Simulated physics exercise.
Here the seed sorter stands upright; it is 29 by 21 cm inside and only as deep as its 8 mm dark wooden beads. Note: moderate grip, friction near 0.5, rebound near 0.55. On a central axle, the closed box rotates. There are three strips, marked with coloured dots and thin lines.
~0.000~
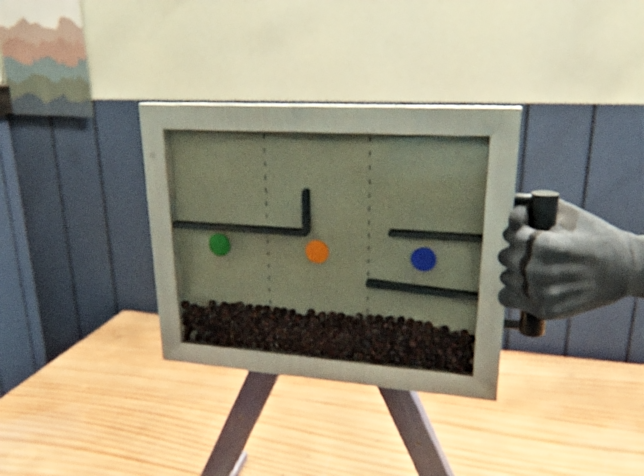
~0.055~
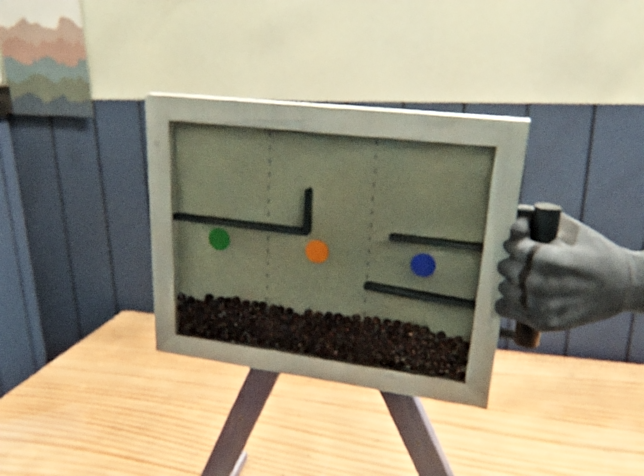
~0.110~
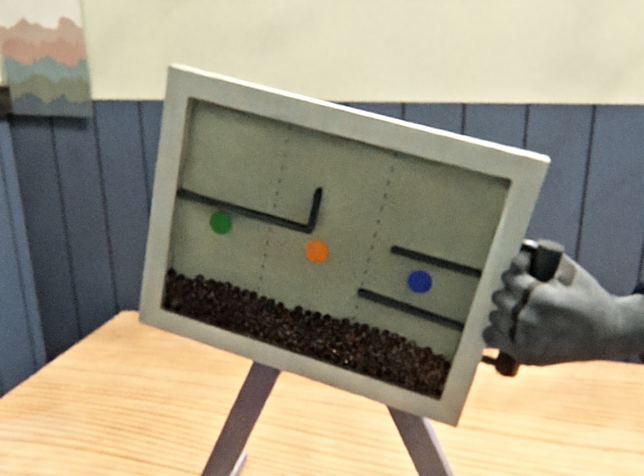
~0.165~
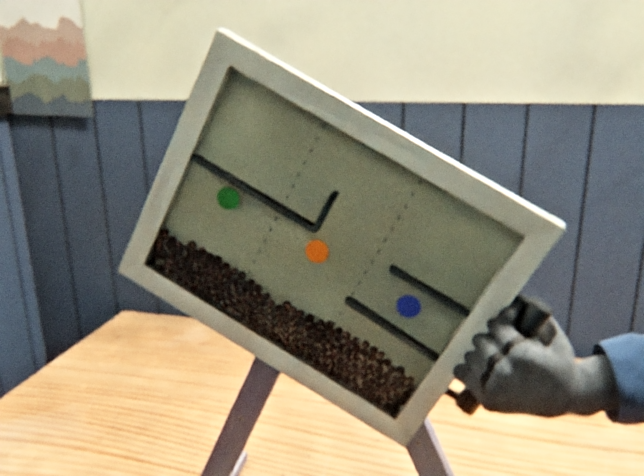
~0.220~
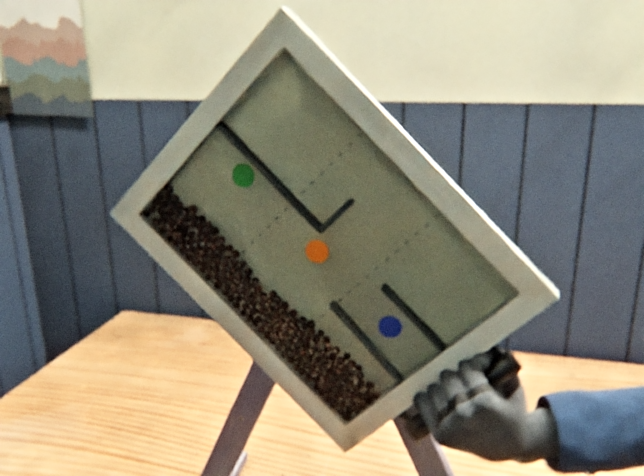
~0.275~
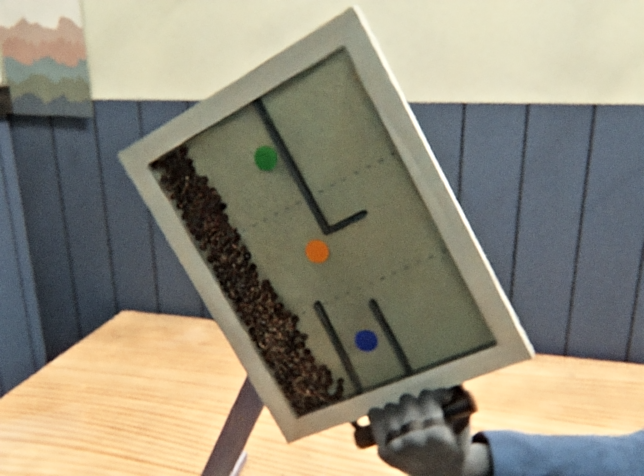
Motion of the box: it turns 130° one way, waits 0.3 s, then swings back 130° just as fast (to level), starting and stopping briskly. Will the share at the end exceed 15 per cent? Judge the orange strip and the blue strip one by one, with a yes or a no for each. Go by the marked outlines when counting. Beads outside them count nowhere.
Orange strip: Yes. Blue strip: Yes.
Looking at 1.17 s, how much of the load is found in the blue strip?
It works out at roughly 95 per cent.
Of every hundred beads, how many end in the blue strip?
About 65 %.
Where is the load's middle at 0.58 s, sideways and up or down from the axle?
Left: About 7 cm; below: About 3 cm.
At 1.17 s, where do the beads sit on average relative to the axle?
About 3 cm right and 10 cm below.
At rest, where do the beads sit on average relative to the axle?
About 6 cm right and 6 cm below.
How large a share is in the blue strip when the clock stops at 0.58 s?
Share: Some 70 %.
After 0.58 s, it stands 130° clockwise; the beads' middle is 7 cm left of and 3 cm below the centre; orange 30 %, blue 70 %.
After 1.17 s, it stands 64° clockwise; the beads' middle is 3 cm right of and 10 cm below the centre; orange 5 %, blue 95 %.
After 1.45 s, it stands level; the beads' middle is 10 cm right of and 2 cm below the centre; orange 10 %, blue 90 %.
Settled by 3.1 s, it stands level; orange 20 %, blue 65 %, green 10 %.
